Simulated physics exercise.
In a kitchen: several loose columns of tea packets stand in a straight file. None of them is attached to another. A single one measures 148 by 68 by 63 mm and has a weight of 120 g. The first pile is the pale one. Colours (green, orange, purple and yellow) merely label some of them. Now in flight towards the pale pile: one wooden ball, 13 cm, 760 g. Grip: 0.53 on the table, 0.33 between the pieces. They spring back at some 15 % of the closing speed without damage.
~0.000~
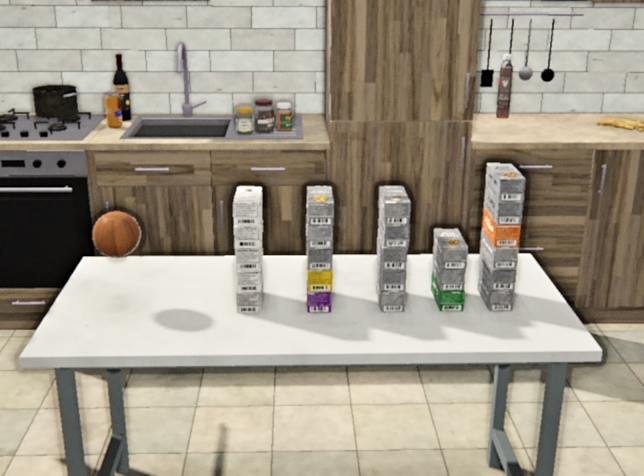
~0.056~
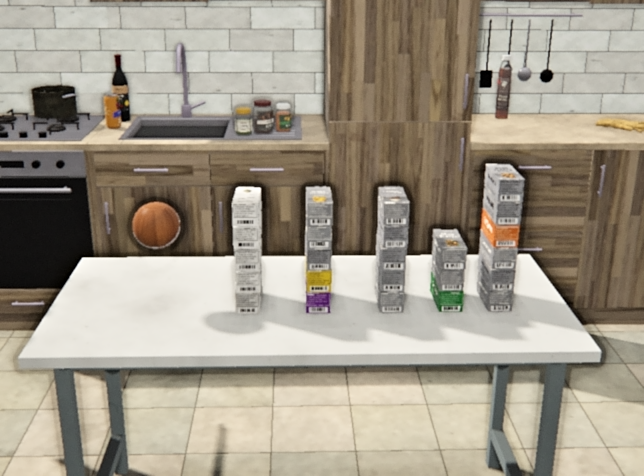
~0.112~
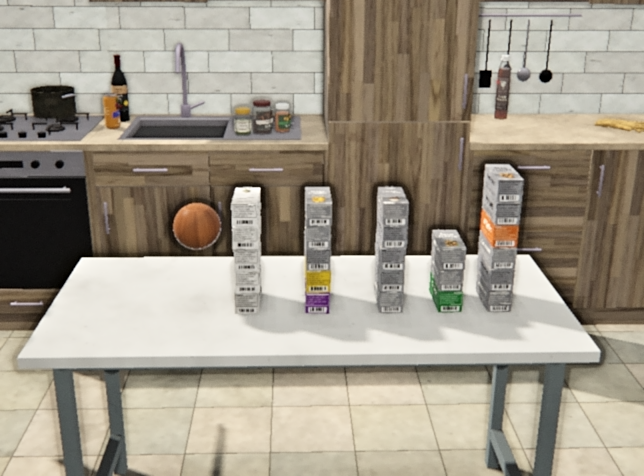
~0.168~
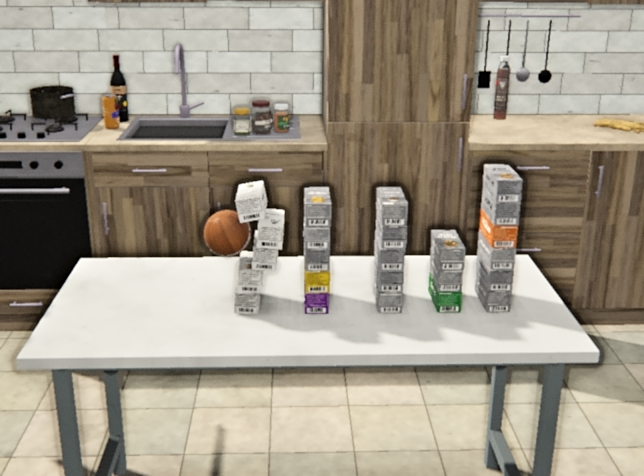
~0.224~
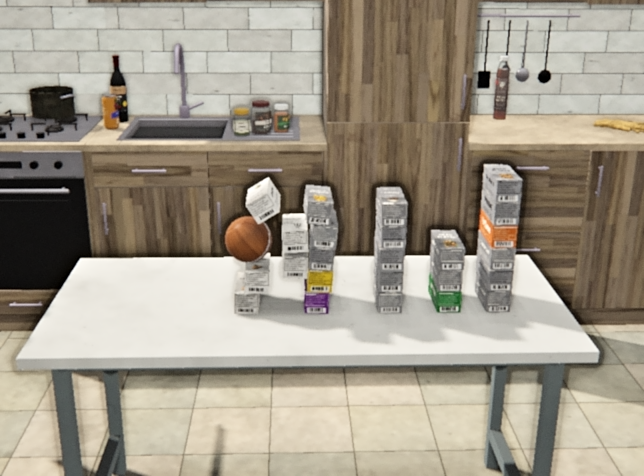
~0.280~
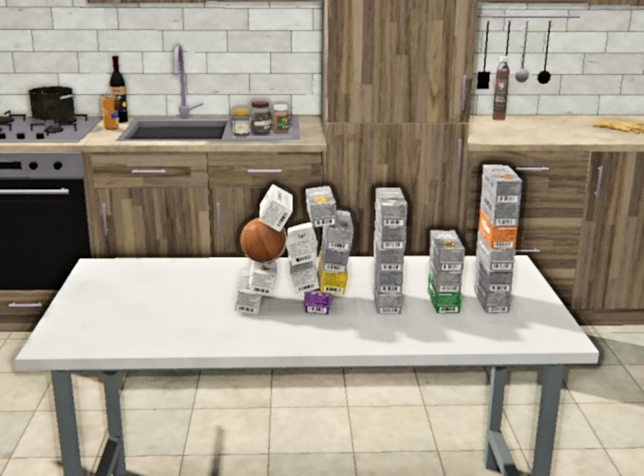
A long white table with grey legs stands in a kitchen with wooden cabinets and white tiles, seen from the front and slightly above by a still camera. Five stacks of small packets line it, the leftmost pale, the others mostly grey with yellow, purple, green and orange. A brown ball flies rightward into the pale stack, scattering its upper packets against the second, which buckles rightward.
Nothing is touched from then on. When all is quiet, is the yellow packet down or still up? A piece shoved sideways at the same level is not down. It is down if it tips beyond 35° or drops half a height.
The packet goes down.
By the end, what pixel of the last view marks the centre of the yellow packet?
(354, 292), more or less.
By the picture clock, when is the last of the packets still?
I'd put it around 1.0 seconds.
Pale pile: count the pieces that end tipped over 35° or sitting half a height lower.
That makes 4 in all.
After 0.36 s, 3 of the pale pile down; 1 of the 19 other packets down; yellow packet 31° from how it stood; purple packet 5 mm from its place.
After 0.50 s, 4 of the pale pile down; 4 of the 19 other packets down; yellow packet on its side; purple packet 5 mm from its place.
After 0.74 s, 4 of the pale pile down; 8 of the 19 other packets down; yellow packet on its side; green packet 19° from how it stood.
In the end (1.4 s), 4 of the pale pile down; 8 of the 19 other packets down; yellow packet on its side; green packet 23° from how it stood; orange packet 4° from how it stood. From the last view, middles, yellow packet near (354, 292), green packet near (450, 289).
